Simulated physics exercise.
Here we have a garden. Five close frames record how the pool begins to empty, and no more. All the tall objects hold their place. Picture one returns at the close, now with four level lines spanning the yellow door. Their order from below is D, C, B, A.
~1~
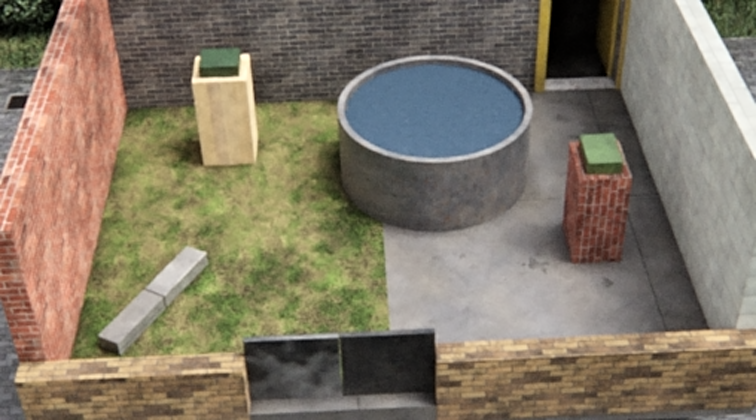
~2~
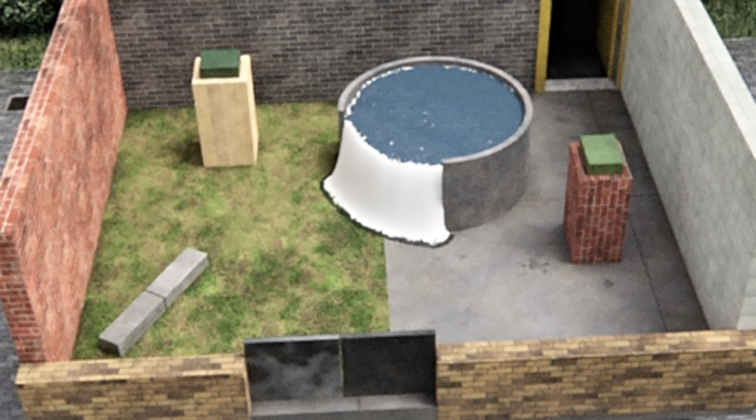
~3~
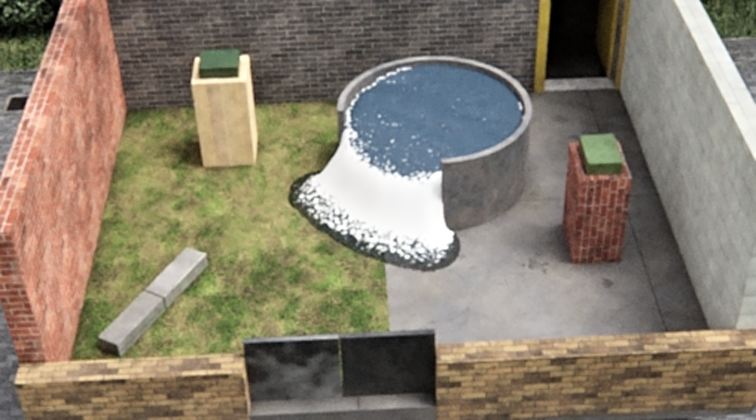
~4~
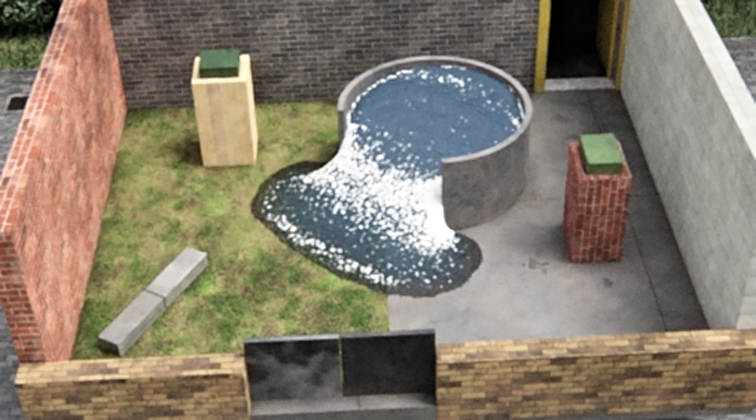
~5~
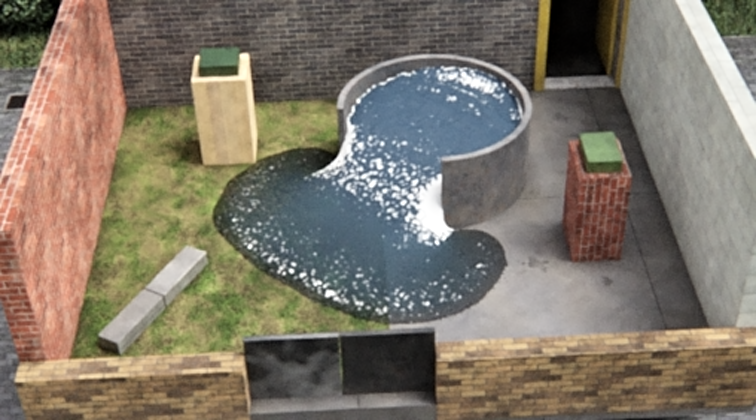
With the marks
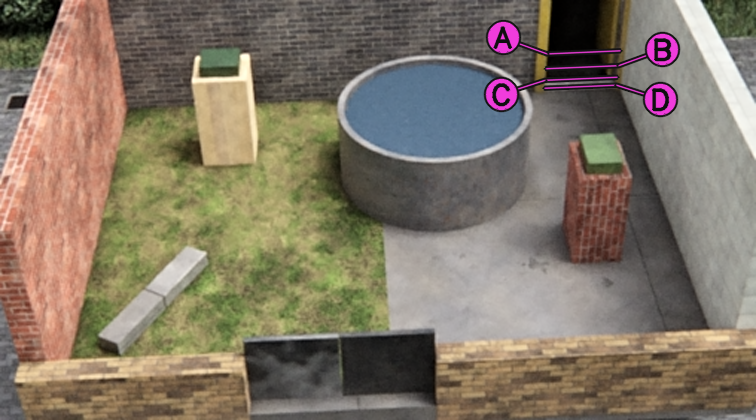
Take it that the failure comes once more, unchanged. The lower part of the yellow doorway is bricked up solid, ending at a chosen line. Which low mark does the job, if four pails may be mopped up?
The limit is C.
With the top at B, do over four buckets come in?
No, not at all.
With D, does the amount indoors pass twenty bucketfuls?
No.
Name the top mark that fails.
Mark D.
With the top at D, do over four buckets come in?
Yes, that goes wrong.
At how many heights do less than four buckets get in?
Three of them.
In magenta, A at (583, 52); B at (582, 67); C at (581, 78); D at (580, 86); from the bottom up D, C, B, A.
If A is chosen, nothing gets over.
If B is chosen, nothing gets over.
If C is chosen, a splash gets over, under a bucket.
If D is chosen, about 9 bucketfuls get in.
